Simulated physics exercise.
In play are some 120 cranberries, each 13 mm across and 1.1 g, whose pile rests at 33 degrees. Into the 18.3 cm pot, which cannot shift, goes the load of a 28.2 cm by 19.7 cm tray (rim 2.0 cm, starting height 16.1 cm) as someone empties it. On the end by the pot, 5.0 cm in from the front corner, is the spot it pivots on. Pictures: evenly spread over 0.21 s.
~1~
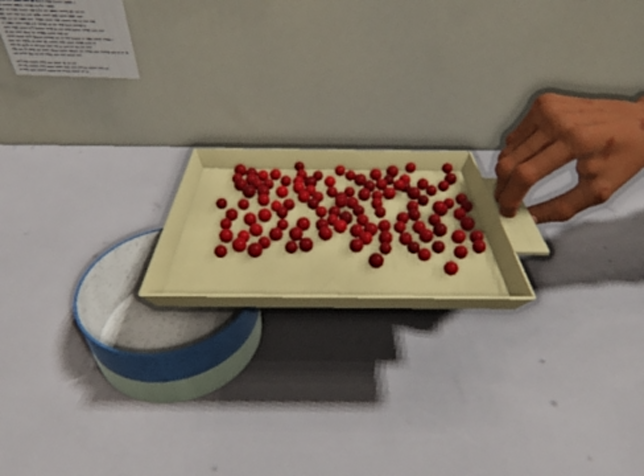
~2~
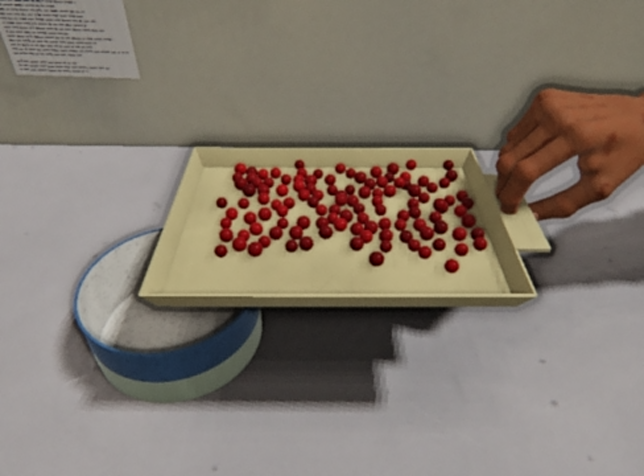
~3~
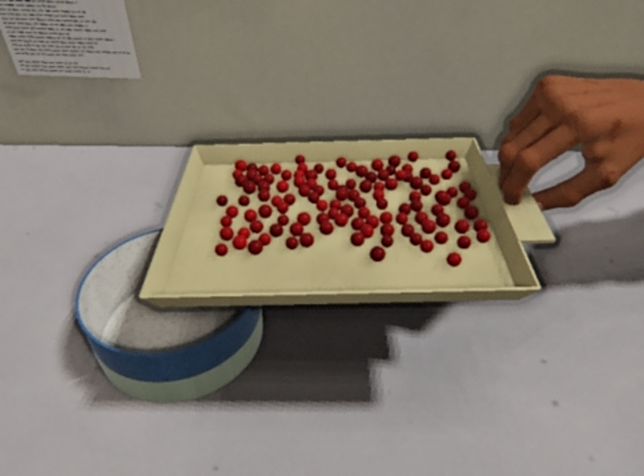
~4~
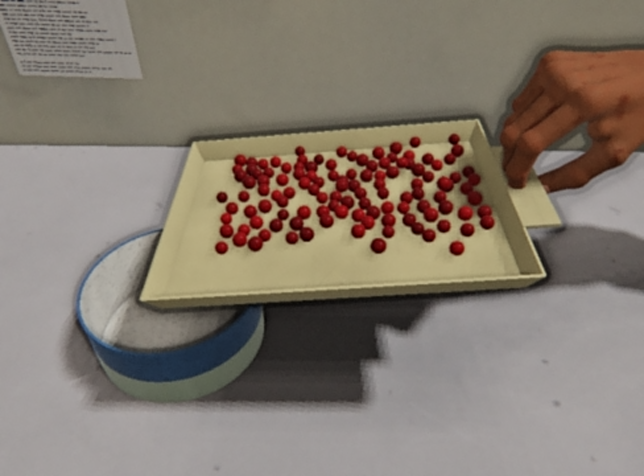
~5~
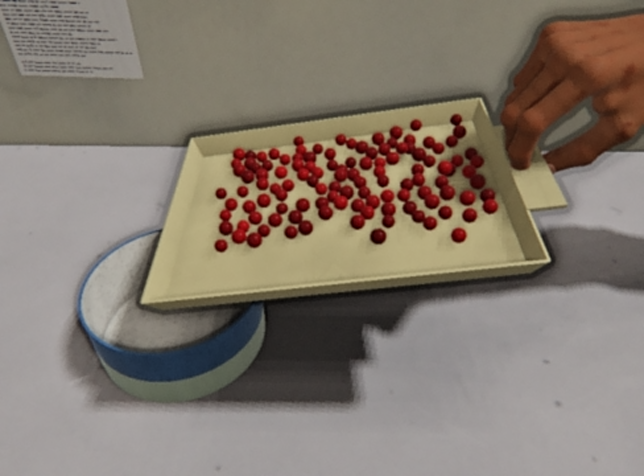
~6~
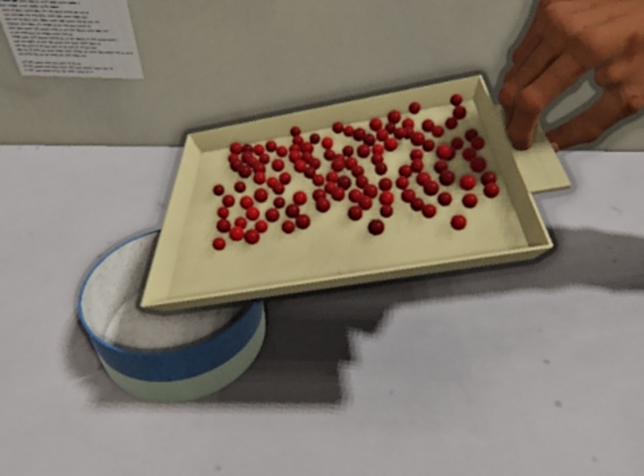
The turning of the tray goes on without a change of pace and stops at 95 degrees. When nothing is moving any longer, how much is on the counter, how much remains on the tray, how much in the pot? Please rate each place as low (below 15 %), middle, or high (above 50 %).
Counter: High, tray: Low, pot: Middle.
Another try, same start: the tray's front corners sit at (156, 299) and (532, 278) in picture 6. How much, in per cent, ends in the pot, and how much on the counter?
Pot 5; counter 95.
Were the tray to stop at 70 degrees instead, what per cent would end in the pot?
Near 25 %, then.
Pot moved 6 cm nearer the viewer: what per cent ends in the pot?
My estimate: Some 90 per cent.
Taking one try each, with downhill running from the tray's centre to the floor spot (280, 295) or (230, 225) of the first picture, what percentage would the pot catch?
Estimate: Some 5 % and some 75 % respectively.
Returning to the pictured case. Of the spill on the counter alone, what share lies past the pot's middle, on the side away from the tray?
Some 70 per cent.
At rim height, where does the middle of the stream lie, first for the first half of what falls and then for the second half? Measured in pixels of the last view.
Earlier half close to (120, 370), later half at (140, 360) in pixels.
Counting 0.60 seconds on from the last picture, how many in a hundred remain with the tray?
Close to 45 in a hundred parts of the load.
Then, 0.36 s after the last picture, tilt 55 degrees; the tray holds 100 %, the pot 0 %.
Then, 0.60 s after the last picture, tilt 81 degrees; the tray holds 45 %, the pot 10 %.
Then, 0.94 s after the last picture, tilt 95 degrees; the tray holds 0 %, the pot 30 %.
In the end, counter 70 %, tray 0 %, pot 30 %.
